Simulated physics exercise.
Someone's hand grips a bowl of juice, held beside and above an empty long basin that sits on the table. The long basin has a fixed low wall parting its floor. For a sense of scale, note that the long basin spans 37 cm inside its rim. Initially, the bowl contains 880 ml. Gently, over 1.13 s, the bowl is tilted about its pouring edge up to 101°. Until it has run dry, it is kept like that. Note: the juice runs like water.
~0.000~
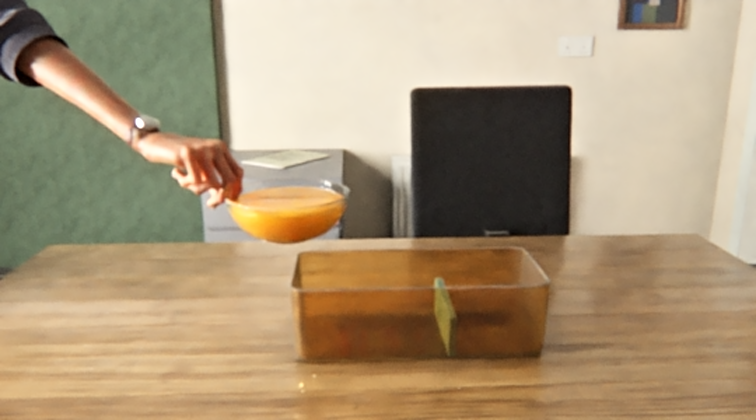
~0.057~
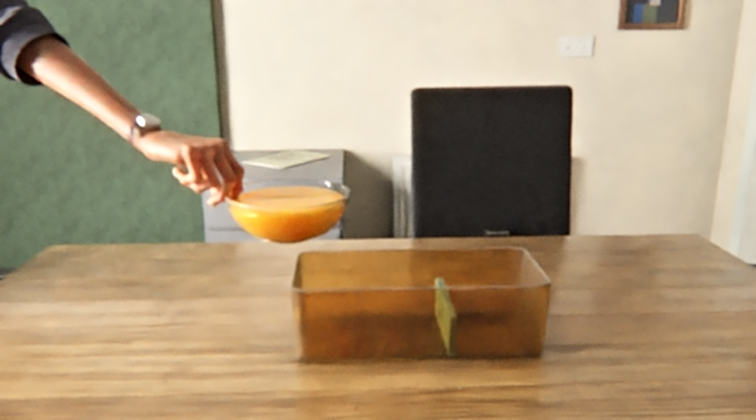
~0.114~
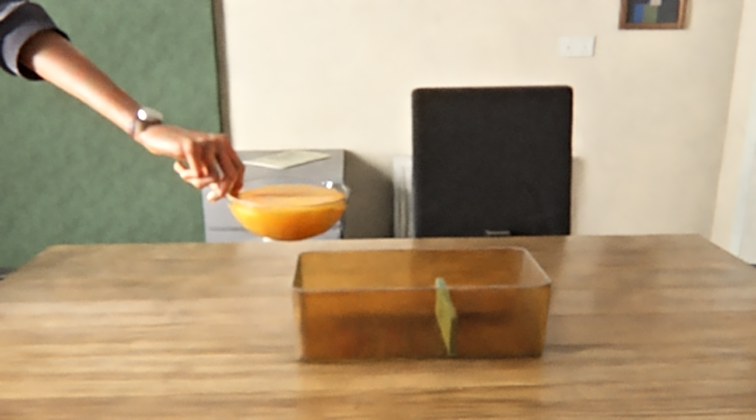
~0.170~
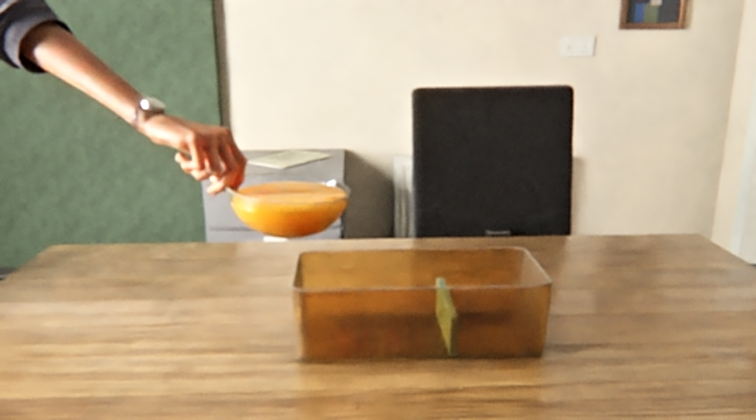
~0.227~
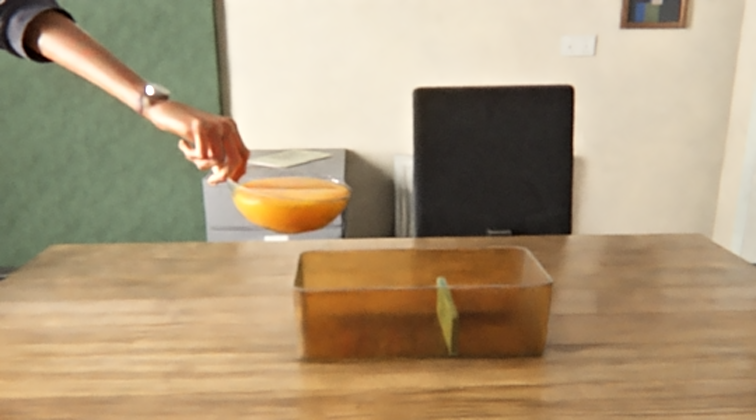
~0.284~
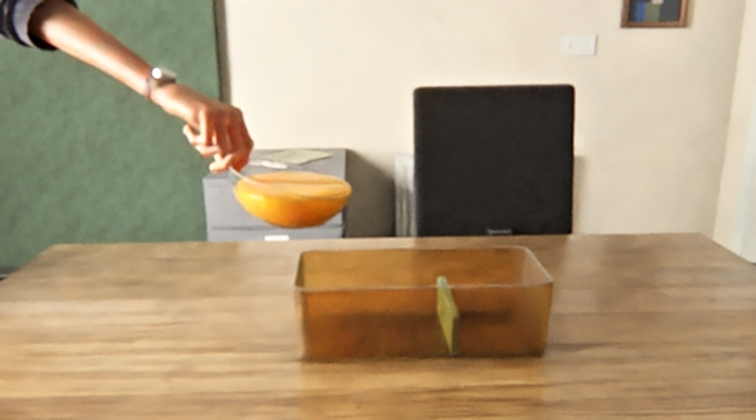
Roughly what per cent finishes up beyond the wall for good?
Roughly 2 per cent.
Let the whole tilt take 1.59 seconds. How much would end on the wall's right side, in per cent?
Roughly 0 %.
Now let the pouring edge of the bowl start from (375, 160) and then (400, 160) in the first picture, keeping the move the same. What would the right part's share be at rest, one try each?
In order, 70 and 90 per cent.
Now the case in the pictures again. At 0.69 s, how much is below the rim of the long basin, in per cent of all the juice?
About 24 per cent.
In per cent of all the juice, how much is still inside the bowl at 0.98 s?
Share remaining: Approx. 0 %.
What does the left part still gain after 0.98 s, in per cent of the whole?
I'd put it at some 0 percent.
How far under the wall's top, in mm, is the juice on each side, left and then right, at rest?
Measured: Left around 38 mm, right around 60 mm.
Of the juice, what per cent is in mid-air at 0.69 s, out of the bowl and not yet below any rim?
Share: Roughly 46 per cent.
Then, 0.69 s in, the tilt is 67° and 31 per cent is still to pour, 24 is left of the wall and 0 right of it.
Then, 0.98 s in, the tilt is 97° and 0 per cent is still to pour, 92 is left of the wall and 2 right of it.
Then, 1.29 s in, the tilt is 101° and 0 per cent is still to pour, 92 is left of the wall and 2 right of it.
Then, 1.63 s in, the tilt is 101° and 0 per cent is still to pour, 92 is left of the wall and 2 right of it.
Finally, 92 per cent lies left of the wall, 2 right of it and 6 outside.
